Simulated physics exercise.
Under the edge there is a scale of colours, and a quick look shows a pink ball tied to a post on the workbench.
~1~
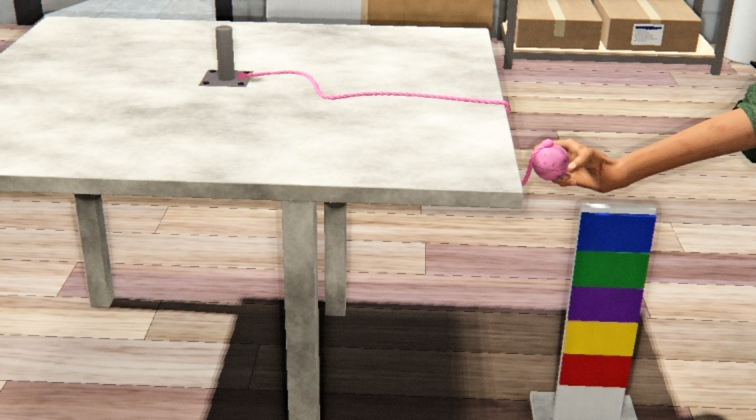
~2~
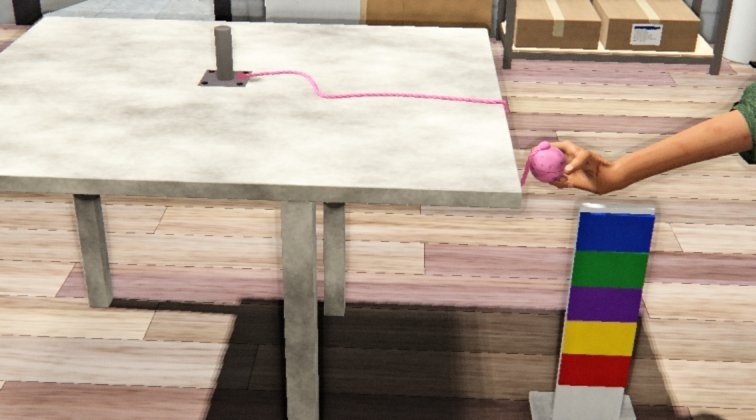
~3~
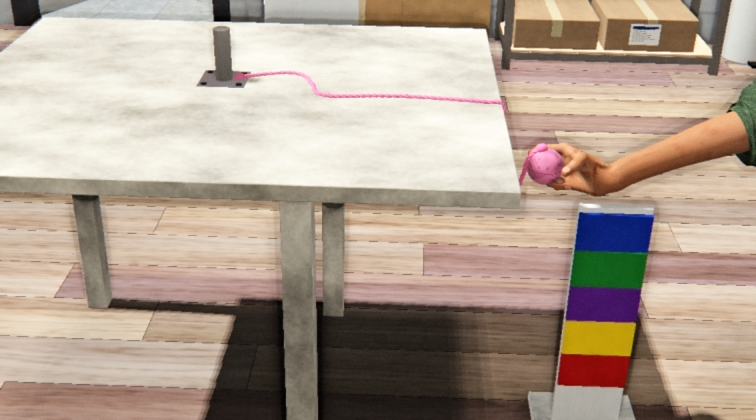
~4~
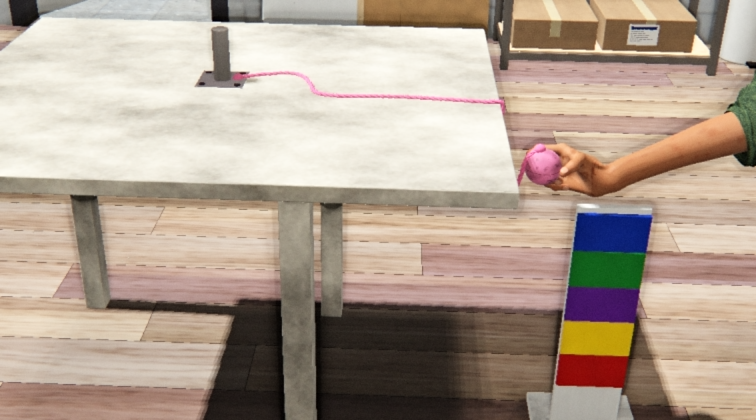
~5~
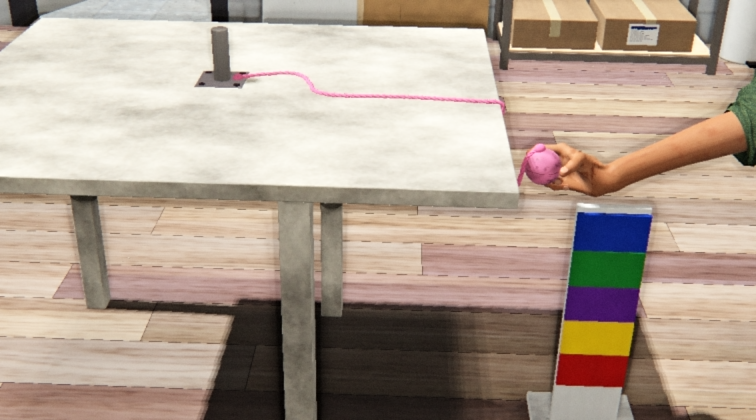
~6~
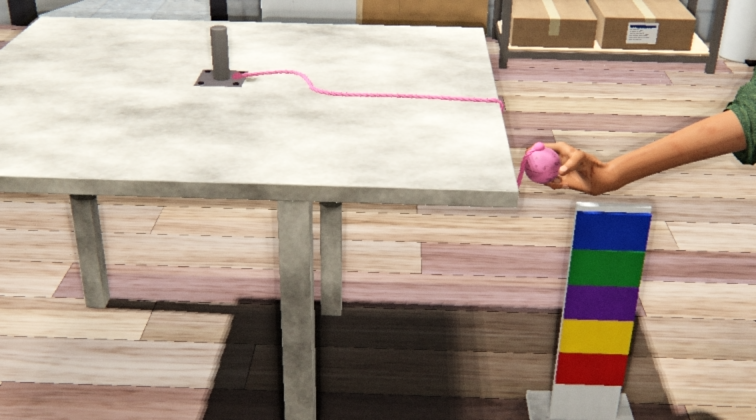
At a workbench edge, a hand holding a pink ball corded to a post, barely shifting left above a colour scale.
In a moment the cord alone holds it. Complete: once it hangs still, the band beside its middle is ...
... Purple.
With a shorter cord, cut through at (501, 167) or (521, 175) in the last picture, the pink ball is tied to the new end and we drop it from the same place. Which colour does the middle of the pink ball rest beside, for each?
In order, the results are blue and green.
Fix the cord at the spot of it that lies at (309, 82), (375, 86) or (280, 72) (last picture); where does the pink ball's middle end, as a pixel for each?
In order: (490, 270), then (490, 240), then (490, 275).
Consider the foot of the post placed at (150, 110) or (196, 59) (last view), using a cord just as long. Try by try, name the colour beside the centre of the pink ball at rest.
Try one - green; try two - green.
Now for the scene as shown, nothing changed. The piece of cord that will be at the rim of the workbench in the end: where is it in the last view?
Close to (467, 100).
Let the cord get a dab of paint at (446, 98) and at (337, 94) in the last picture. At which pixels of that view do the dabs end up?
First point (483, 95), second point (376, 88).
Early on, ball near (519, 287); level with purple.
Midway, ball near (452, 279); level with purple.
Near the end, ball near (501, 290); level with purple.
Finally, ball near (489, 287); level with purple. The purple one.
